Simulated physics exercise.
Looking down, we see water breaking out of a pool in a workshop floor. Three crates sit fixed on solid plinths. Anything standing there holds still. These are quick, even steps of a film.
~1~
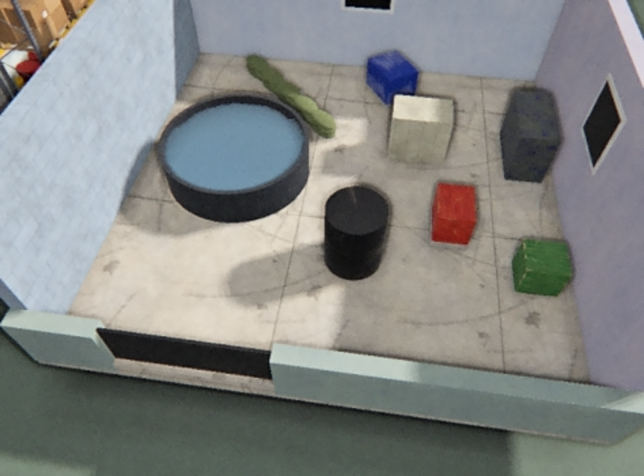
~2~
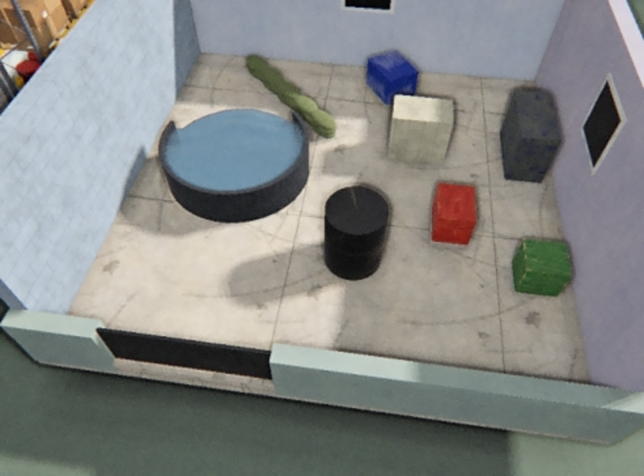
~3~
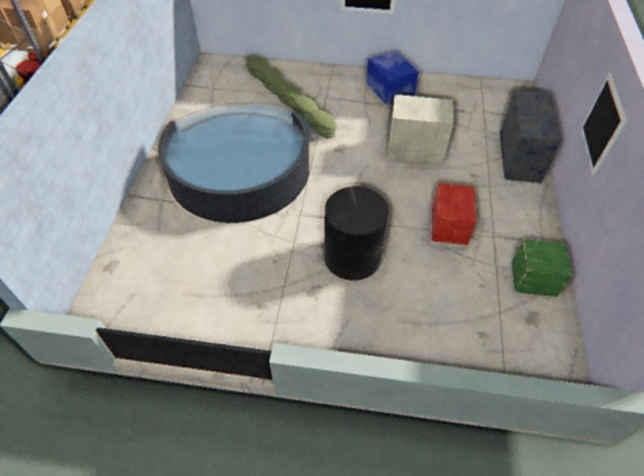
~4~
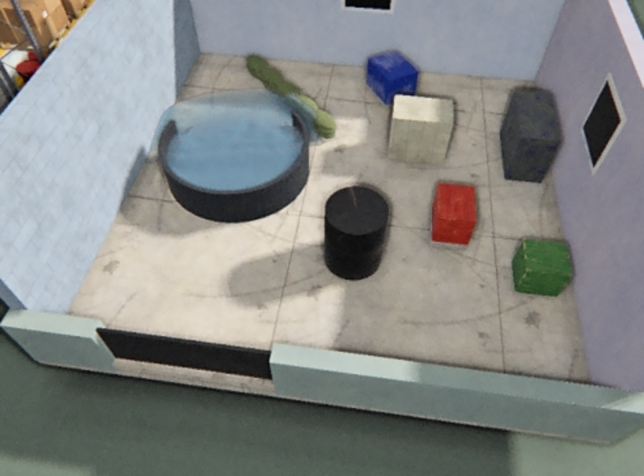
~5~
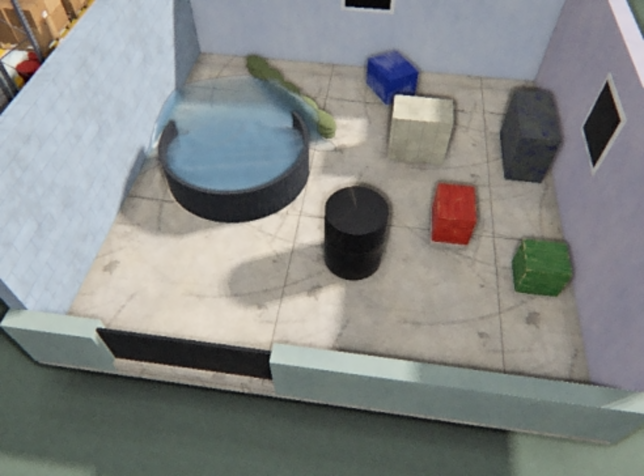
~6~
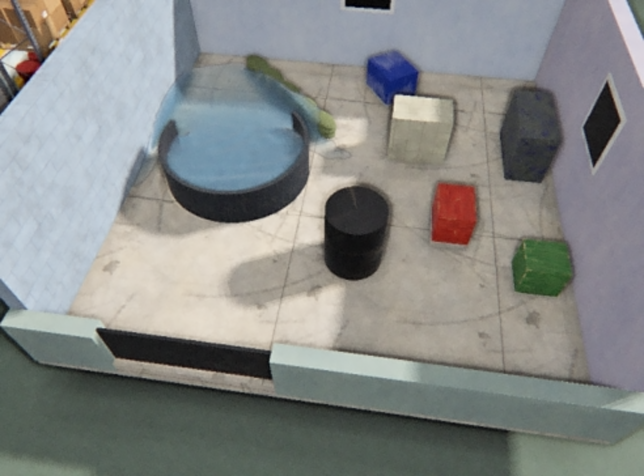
The clip opens on a round, dark-rimmed pool of still blue water in a walled room with a black cylinder and several coloured blocks. A gap appears in the pool's far side, and water pours out there, spreading in a widening, translucent sheet across the floor toward the green elongated object.
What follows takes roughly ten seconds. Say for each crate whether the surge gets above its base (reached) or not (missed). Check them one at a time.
The green crate is touched by water; the red crate remains untouched by water; the blue crate is touched by water.
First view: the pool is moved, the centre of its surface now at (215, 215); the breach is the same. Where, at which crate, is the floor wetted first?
Crate marked blue.
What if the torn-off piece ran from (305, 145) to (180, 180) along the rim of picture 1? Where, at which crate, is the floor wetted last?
The one in blue.
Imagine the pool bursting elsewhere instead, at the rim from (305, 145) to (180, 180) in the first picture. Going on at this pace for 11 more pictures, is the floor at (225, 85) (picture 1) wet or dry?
The place in question is left alone.
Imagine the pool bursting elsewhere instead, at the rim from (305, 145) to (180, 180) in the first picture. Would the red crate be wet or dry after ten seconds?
As far as I can tell, the red one is overrun.
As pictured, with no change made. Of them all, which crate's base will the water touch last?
My answer is the green crate.
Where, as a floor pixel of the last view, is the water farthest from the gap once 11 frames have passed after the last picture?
Best guess: Near (407, 221).
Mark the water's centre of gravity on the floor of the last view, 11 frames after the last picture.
Close to (235, 115).
A moment on, water covers 15 % of the floor; the green crate not reached, the red crate not reached, the blue crate not reached.
Next, water covers 25 % of the floor; the green crate not reached, the red crate not reached, the blue crate not reached.
Then, water covers 45 % of the floor; the green crate not reached, the red crate water round its plinth, the blue crate water round its plinth.
Later, water covers 75 % of the floor; the green crate water round its plinth, the red crate water round its plinth, the blue crate water round its plinth.
In the end, water covers 95 % of the floor; the green crate was topped, the red crate stayed above the water, the blue crate was topped.
